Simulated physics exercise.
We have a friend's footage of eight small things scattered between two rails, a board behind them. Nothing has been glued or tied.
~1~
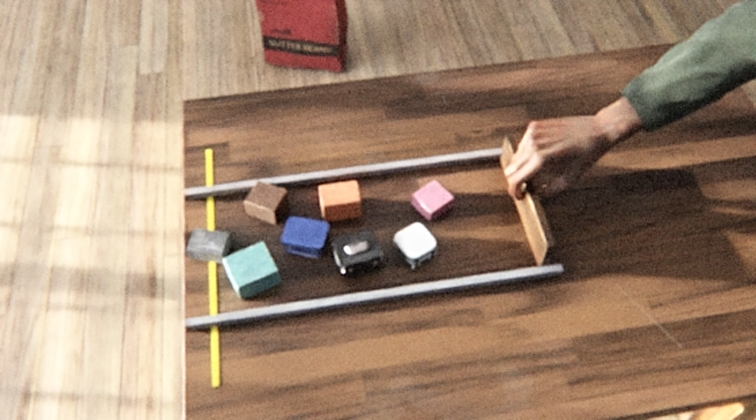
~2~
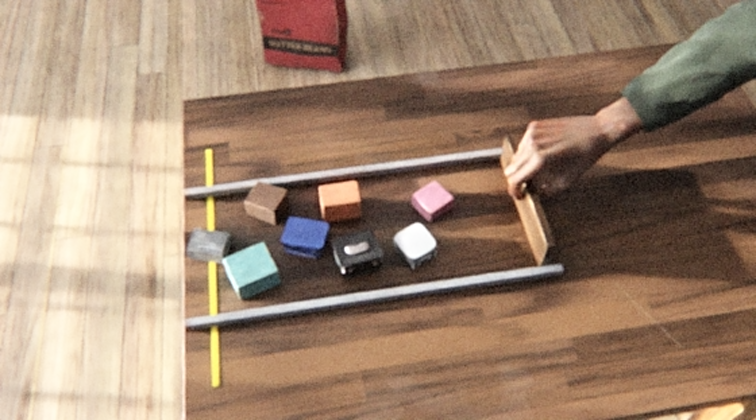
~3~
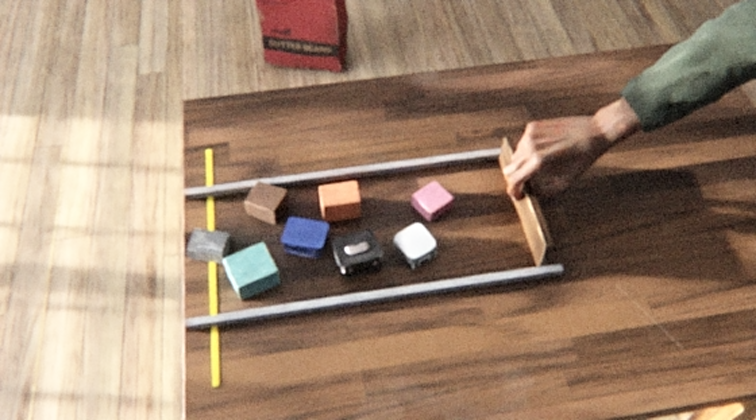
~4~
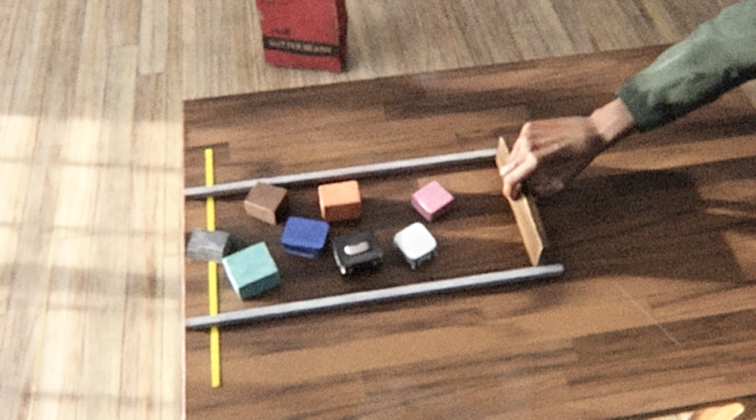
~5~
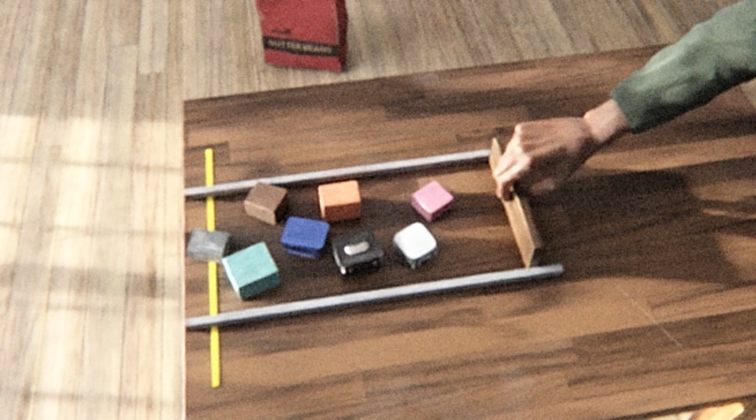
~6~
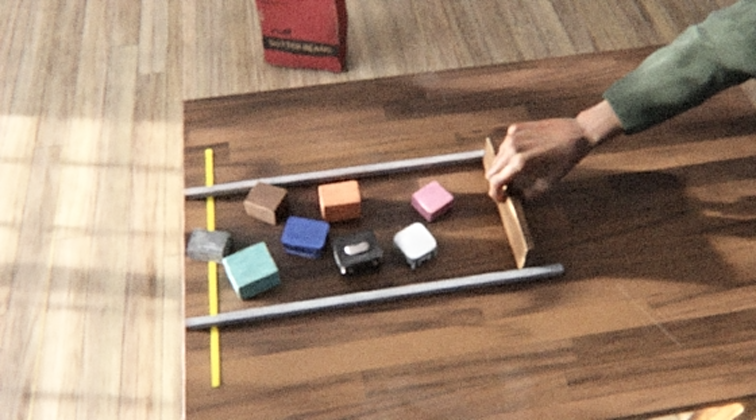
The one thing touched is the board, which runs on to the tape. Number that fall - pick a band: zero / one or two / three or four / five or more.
Band: Five or more.
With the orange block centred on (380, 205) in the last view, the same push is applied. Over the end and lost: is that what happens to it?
I reckon it falls away.
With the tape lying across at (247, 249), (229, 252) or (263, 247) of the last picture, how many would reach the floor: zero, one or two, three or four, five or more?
Taking the tapes one after another, the count is either three or four, then more than four, then three or four.
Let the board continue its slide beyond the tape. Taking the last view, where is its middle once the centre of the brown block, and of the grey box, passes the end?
The middle is at (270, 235) when it's the brown block, and at (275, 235) when it's the grey box.
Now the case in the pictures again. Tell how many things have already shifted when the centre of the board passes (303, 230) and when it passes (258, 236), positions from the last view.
Answer - first 8, then 8.
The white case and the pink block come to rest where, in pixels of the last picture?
In the last picture they sit at about (195, 275) and about (194, 227).
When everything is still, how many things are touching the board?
2 in contact.
Early on, none off yet; grey box at rest near (210, 246); turquoise block at rest near (252, 271); brown block at rest near (267, 203).
Finally, the number that fall off is five or more; lost, black case, orange block, blue case, brown block, turquoise block and grey box.
